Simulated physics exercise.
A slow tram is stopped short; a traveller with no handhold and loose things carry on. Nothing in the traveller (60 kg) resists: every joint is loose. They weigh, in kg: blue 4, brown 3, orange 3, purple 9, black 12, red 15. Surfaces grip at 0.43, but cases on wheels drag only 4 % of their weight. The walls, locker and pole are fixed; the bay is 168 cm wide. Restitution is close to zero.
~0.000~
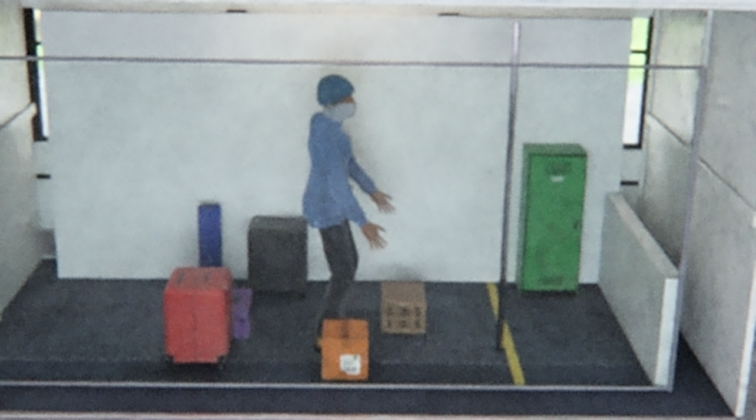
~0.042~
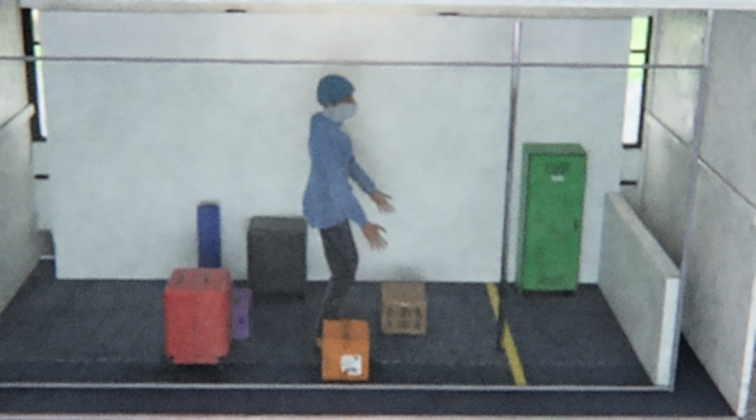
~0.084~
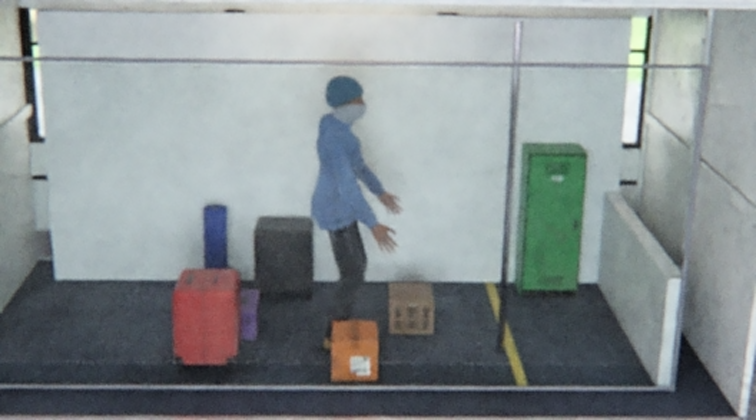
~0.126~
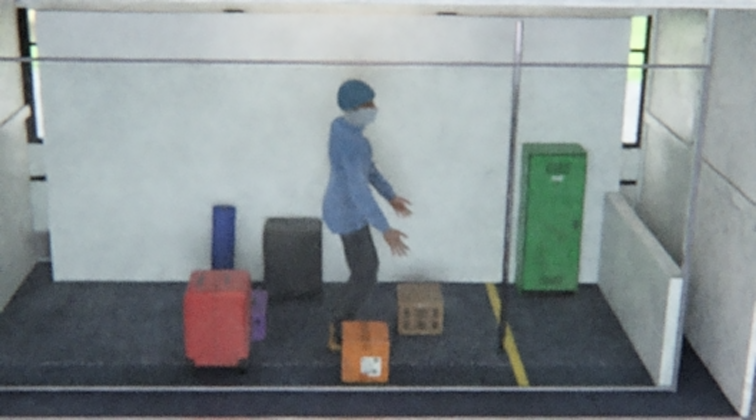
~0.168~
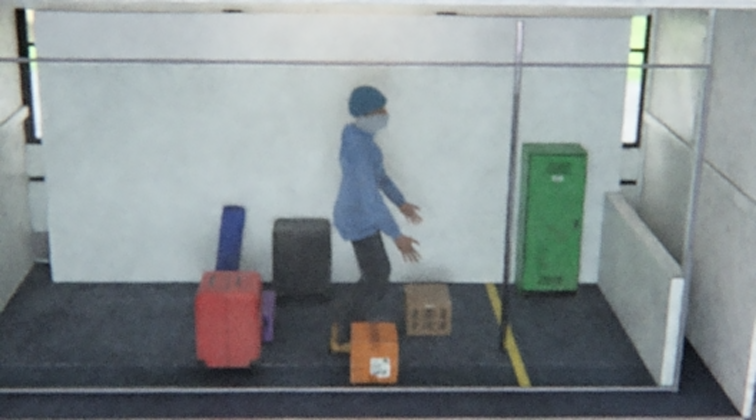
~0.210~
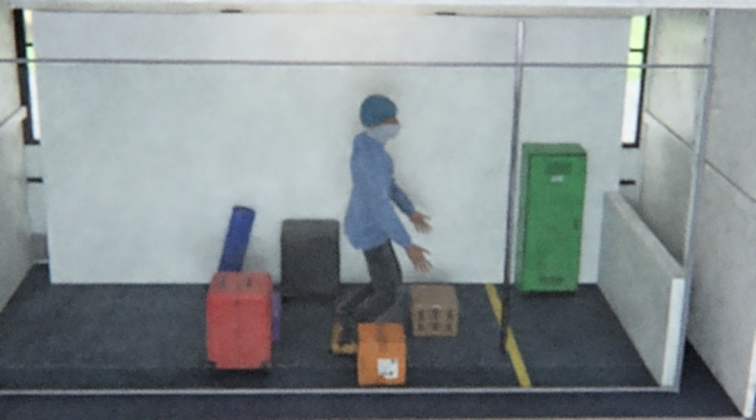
To begin with, a masked figure in blue stands facing right, arms out, among cases and boxes, all nearly still. Then figure, red and dark cases, orange carton and brown crate shift slightly right together while the green locker stays put. The blue roll tilts right as the figure's knees bend.
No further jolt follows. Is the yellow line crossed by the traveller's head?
Here the traveller's head rests short of the yellow line.
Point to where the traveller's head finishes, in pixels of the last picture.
Near (470, 332).
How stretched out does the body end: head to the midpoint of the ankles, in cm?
About 60 cm.
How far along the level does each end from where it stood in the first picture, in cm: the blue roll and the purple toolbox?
Moved: Blue roll 50, purple toolbox 30.
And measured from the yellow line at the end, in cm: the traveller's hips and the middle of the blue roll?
Traveller's hips 70 short, blue roll 150 short.
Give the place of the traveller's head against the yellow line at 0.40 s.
About 55 cm short of it.
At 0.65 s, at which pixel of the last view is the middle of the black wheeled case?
Near (399, 260).
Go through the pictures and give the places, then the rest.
The first picture shows traveller's head (332, 109), purple toolbox (233, 313), orange carton (345, 349), yellow line (519, 379).
The second picture shows traveller's head (332, 109), purple toolbox (233, 313), orange carton (346, 350).
The third picture shows traveller's head (341, 110), purple toolbox (240, 314), orange carton (355, 351).
The fourth picture shows traveller's head (353, 114), purple toolbox (249, 315), orange carton (365, 352).
The fifth picture shows traveller's head (364, 120), purple toolbox (256, 316), orange carton (374, 352).
The sixth picture shows traveller's head (375, 129), orange carton (381, 353), yellow line (525, 381). Everything loose set off at about 1.5 m/s.
After 0.40 s the traveller's head is 56 cm short of the yellow line, near (427, 187) in the last picture's view.
After 0.65 s the traveller's head is 16 cm short of the yellow line, near (488, 317) in the last picture's view; the purple toolbox 148 cm short of the yellow line, tilted 0°.
After 1.05 s the traveller's head is 17 cm short of the yellow line, near (483, 325) in the last picture's view.
When all is still (1.6 s), blue roll stops short of the yellow line; brown crate stops short of the yellow line; orange carton stops short of the yellow line; purple toolbox stops short of the yellow line; black wheeled case stops short of the yellow line; red wheeled case stops short of the yellow line; traveller's hips stop short of the yellow line; traveller's head stops short of the yellow line.
